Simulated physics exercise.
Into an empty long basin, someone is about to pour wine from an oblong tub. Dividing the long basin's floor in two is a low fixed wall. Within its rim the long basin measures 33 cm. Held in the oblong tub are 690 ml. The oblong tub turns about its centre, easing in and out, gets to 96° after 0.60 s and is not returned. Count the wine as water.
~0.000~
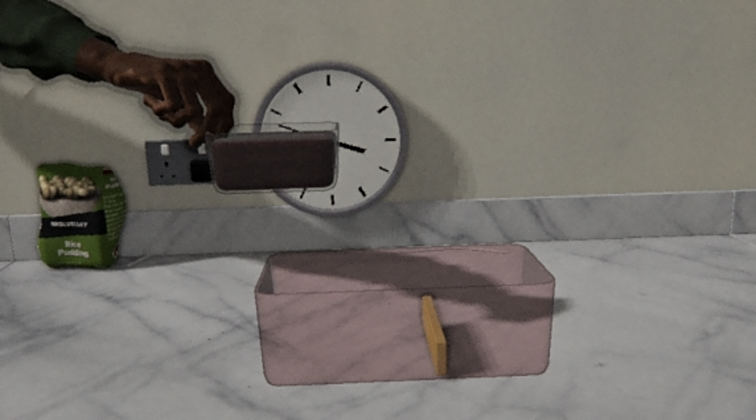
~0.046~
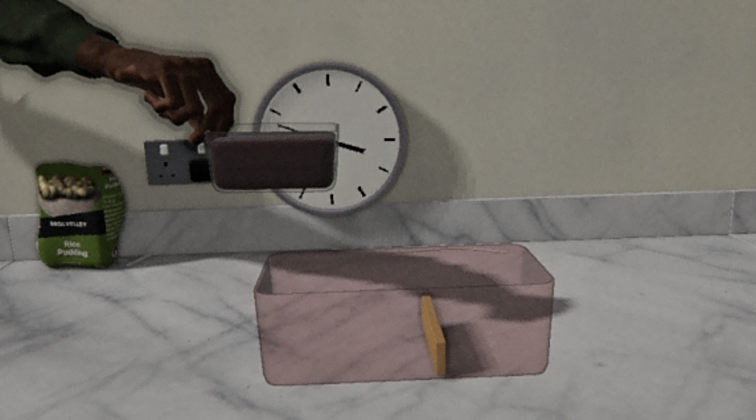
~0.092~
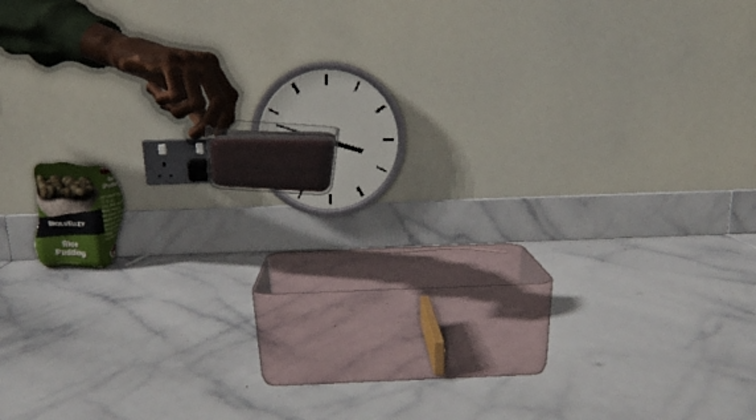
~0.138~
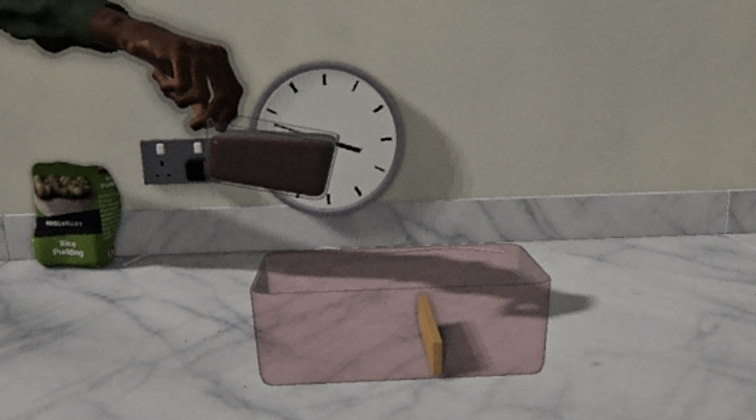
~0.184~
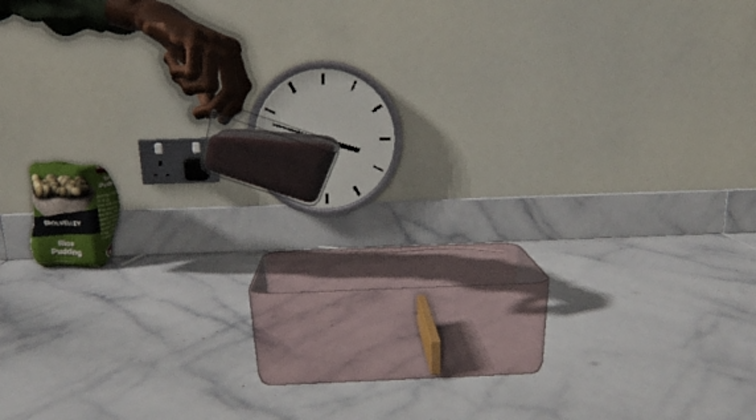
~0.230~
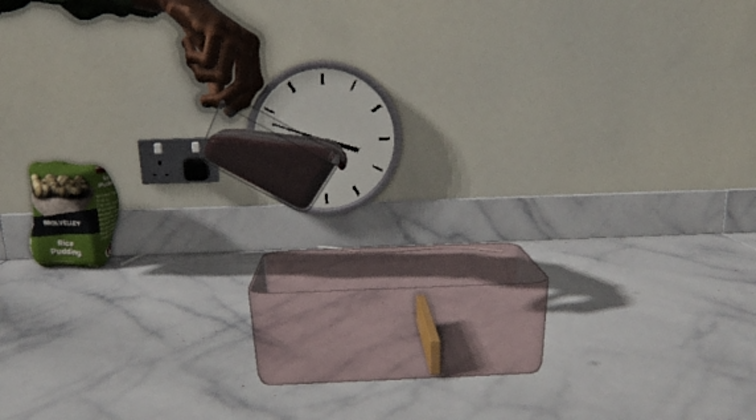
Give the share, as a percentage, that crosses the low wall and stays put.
Around 10 %.
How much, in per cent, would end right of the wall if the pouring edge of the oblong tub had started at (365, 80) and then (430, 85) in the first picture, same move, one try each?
45 and 75 %.
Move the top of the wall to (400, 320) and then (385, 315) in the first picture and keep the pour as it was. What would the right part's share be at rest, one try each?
I'd put it at about 50 per cent for the first and about 65 per cent for the second.
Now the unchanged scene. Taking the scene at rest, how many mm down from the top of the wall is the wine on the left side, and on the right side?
Looks like roughly 22 mm on the left and roughly 38 mm on the right.
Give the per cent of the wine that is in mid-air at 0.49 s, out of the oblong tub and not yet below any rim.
Some 44 per cent, I reckon.
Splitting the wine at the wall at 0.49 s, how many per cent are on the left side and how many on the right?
Around 36 percent on the left and 0 on the right.
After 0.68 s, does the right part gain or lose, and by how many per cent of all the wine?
I'd say it grows by some 7.
After 0.49 s the tilt is 88° and 20 per cent is still to pour, 35 is left of the wall and 0 right of it.
After 0.68 s the tilt is 96° and 5 per cent is still to pour, 87 is left of the wall and 3 right of it.
After 0.88 s the tilt is 96° and 1 per cent is still to pour, 87 is left of the wall and 8 right of it.
After 1.10 s the tilt is 96° and 0 per cent is still to pour, 90 is left of the wall and 9 right of it.
In the end 89 per cent lies left of the wall, 10 right of it and 2 outside.
